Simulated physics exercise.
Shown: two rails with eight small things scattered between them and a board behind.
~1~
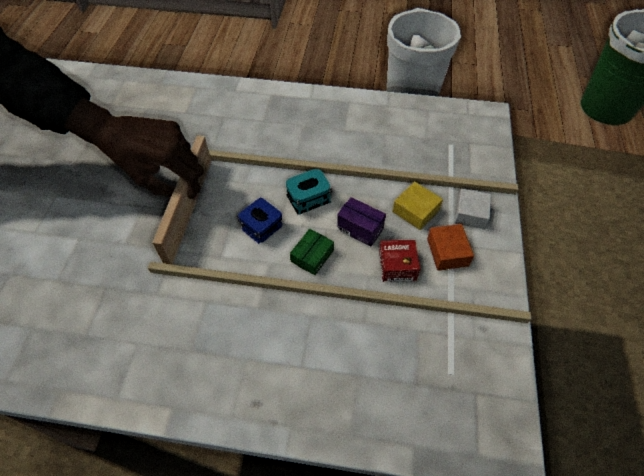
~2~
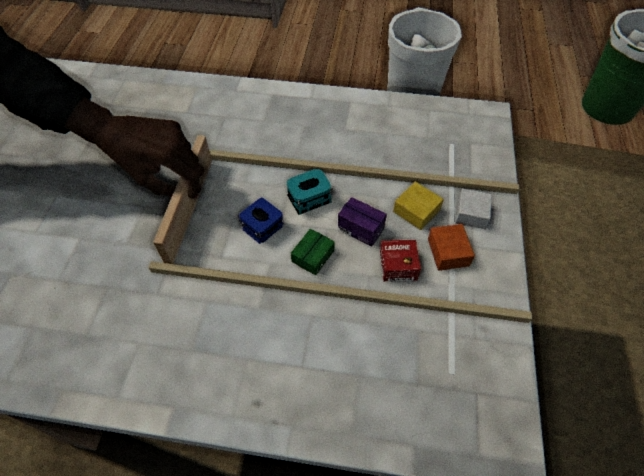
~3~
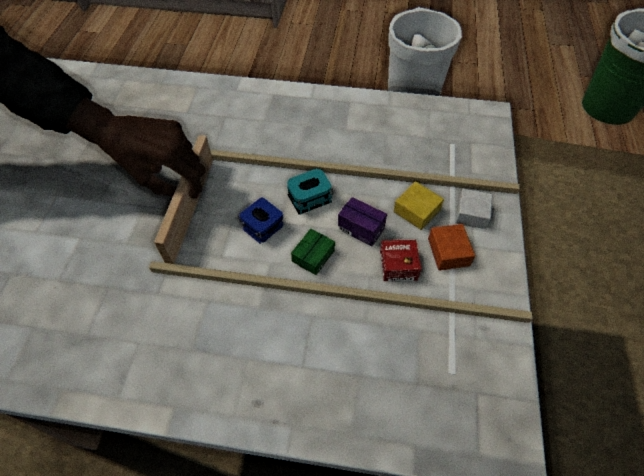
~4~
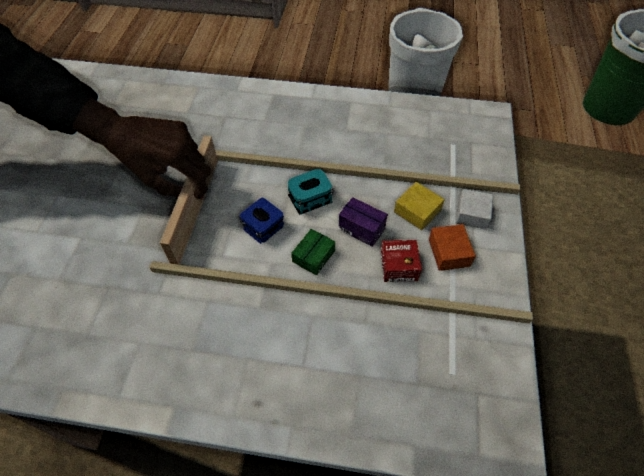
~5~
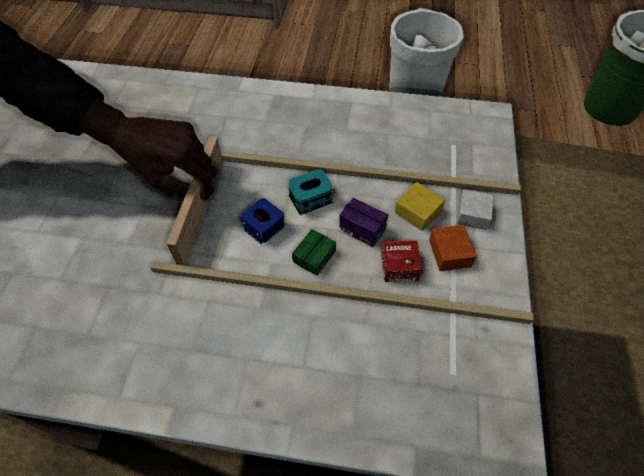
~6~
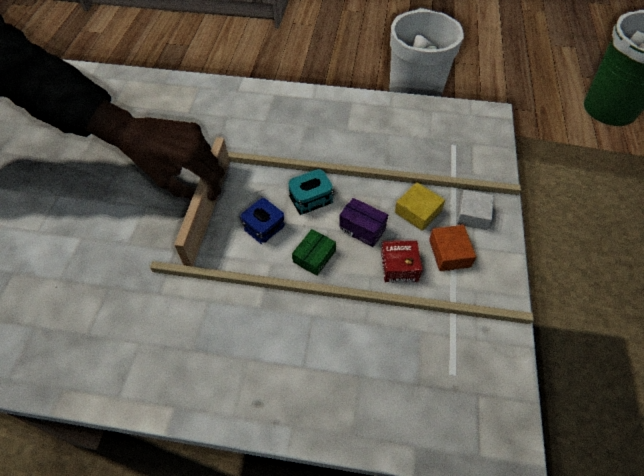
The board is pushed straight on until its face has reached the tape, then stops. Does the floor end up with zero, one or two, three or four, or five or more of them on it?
I predict the count lost over the end will be one or two.
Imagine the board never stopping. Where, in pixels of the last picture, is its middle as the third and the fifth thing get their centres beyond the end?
The middle is at about (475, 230), later at about (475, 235).
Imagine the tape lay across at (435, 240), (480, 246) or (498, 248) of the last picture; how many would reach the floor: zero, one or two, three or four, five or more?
In turn: No fall at all, more than four, five or over.
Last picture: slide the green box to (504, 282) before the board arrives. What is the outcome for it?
Here the green box winds up off.
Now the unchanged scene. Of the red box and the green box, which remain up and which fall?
First, the red box keeps its place; then the green box keeps its place.
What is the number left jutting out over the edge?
I make it 1.
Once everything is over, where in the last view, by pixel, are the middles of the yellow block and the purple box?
Yellow block at about (503, 206), purple box at about (511, 237).
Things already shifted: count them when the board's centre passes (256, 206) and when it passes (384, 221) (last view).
Counting first: 1, next 8.
Early on, none off yet; white block at rest near (475, 210); orange block at rest near (452, 248); yellow block at rest near (420, 206).
A while later, none off yet; white block moving near (479, 210); orange block travelled a little near (464, 252); yellow block travelled about its own width near (442, 207).
Finally, the number that fall off is one or two; lost, orange block and white block.
